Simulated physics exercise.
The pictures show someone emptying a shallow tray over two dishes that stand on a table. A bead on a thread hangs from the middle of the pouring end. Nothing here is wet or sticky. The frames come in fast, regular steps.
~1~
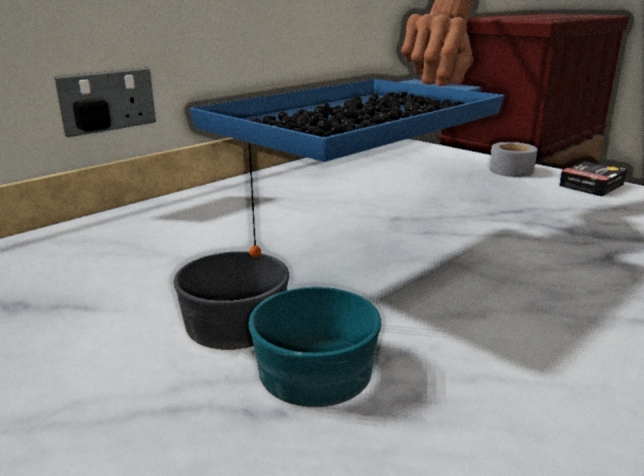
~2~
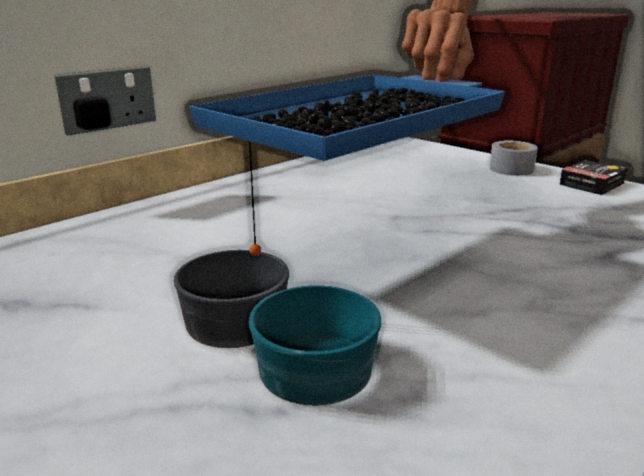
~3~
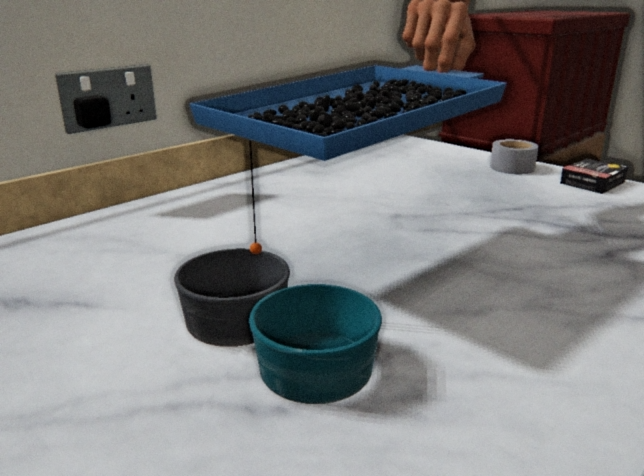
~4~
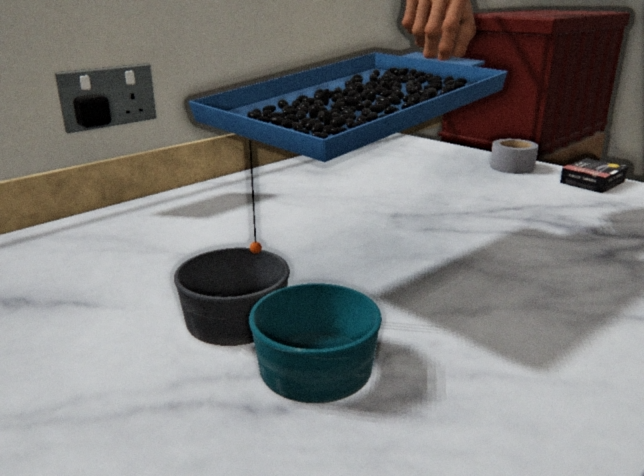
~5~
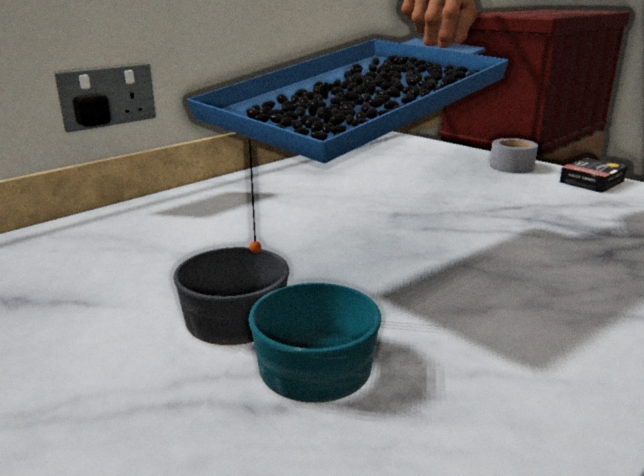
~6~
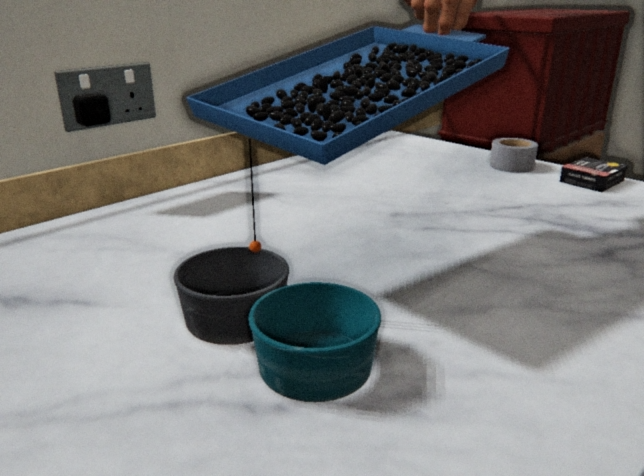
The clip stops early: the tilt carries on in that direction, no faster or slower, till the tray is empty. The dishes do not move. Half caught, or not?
They take the larger part between them.
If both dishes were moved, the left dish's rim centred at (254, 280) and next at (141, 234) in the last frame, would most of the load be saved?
At the first place more than half, at the second not half.
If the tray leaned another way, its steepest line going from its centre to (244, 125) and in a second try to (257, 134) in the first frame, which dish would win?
The first try: The left one. The second: The dish on the left.
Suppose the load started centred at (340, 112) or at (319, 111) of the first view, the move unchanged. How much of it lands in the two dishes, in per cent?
Near 80 % and 80 %.
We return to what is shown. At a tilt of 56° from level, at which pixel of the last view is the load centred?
Around (332, 67).
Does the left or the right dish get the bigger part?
The winner is the right dish.
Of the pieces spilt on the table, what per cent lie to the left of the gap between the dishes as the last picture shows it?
About 90 per cent.
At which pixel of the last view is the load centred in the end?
At about (298, 348).
Soon, tray tipped steeply; all on the tray.
A while on, tray tipped right over; nearly all on the tray; a stray few in the right dish; a stray few in the left dish; a stray few in the air.
Towards the end, tray tipped past a quarter turn; about two thirds in the right dish; about a quarter in the left dish; a small part outside both; a stray few in the air.
Finally, tray tipped past a quarter turn; about two thirds in the right dish; about a quarter in the left dish; a small part outside both; a stray few in the air.
